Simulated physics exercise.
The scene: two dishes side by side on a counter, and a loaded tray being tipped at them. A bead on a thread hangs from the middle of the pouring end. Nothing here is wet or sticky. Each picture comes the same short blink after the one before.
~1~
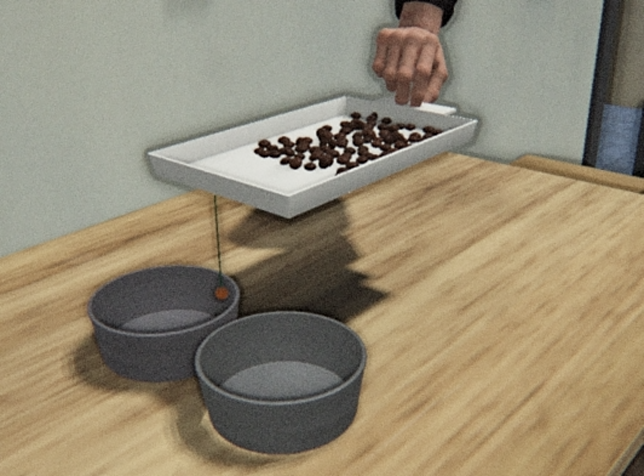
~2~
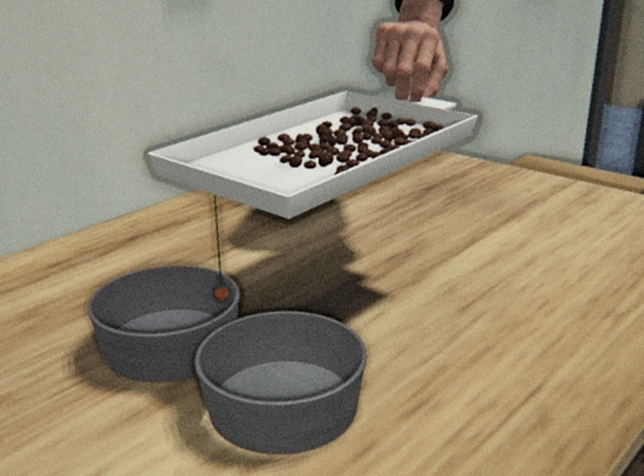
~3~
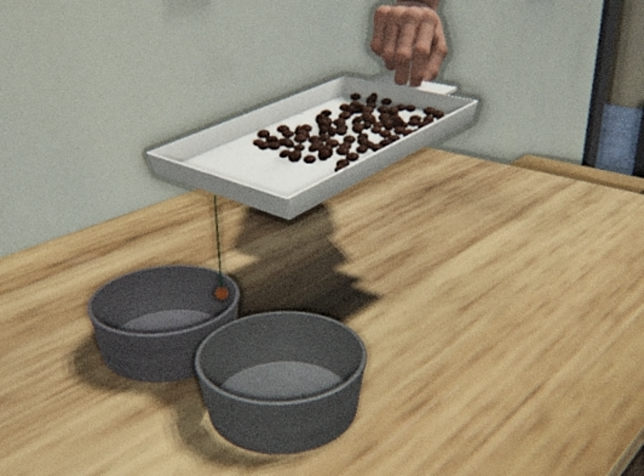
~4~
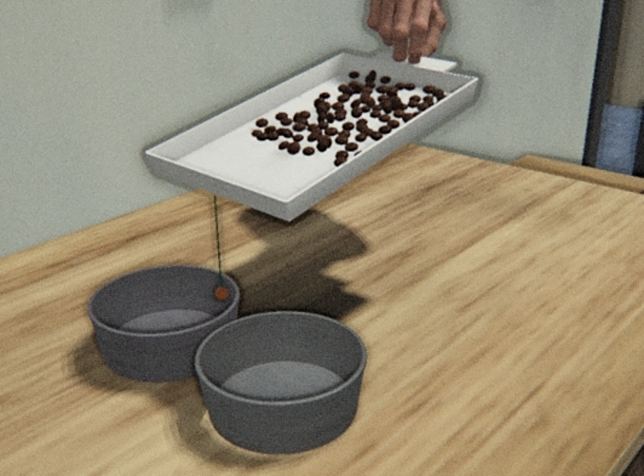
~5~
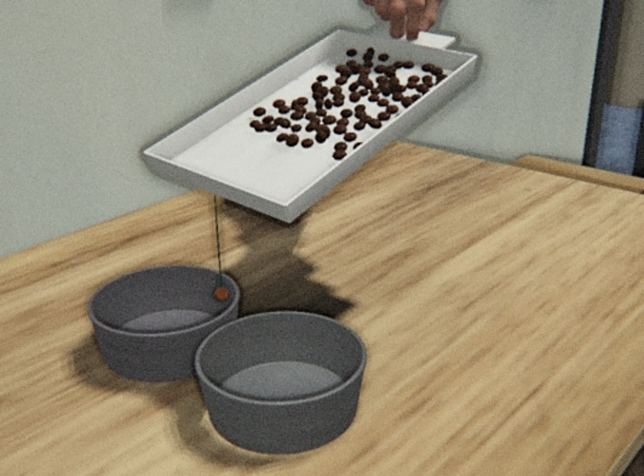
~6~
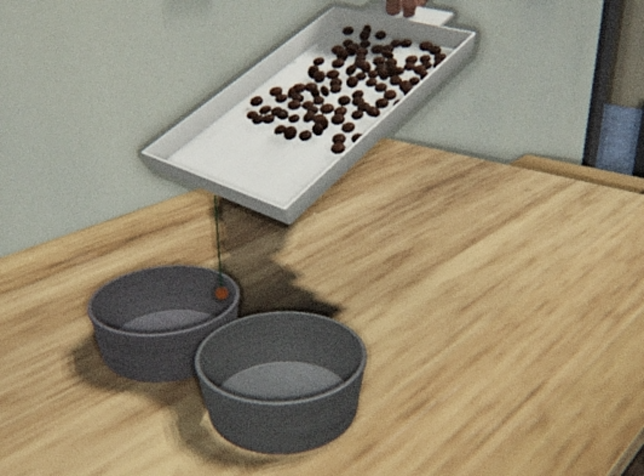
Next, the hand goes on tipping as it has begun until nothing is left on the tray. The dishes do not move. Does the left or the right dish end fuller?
The right-hand one ends fuller.
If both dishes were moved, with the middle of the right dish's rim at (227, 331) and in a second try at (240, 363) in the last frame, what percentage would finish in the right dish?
In turn 80 and 80 in a hundred.
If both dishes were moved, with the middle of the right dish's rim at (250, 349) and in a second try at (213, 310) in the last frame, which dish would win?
The first try: The right-hand dish. The second: The dish on the right.
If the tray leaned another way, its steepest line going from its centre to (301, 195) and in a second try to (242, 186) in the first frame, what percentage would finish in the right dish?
Roughly 100 per cent, and 30 per cent.
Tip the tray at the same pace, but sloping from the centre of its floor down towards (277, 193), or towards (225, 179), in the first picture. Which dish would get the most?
In turn: The right one; the left-hand dish.
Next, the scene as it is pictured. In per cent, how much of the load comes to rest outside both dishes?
About 30 per cent.
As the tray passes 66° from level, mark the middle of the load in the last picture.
Roughly at (248, 189).
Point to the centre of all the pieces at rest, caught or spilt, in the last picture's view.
At about (239, 400).
Soon, tray tipped steeply; nearly all on the tray; a small part in the air.
A while on, tray tipped past a quarter turn; about a quarter on the tray; about a third in the right dish; a small part in the left dish; about a quarter outside both; a small part in the air.
Towards the end, tray tipped past a quarter turn; about half in the right dish; a small part in the left dish; about a quarter outside both.
Finally, tray tipped past a quarter turn; about half in the right dish; a small part in the left dish; about a third outside both.
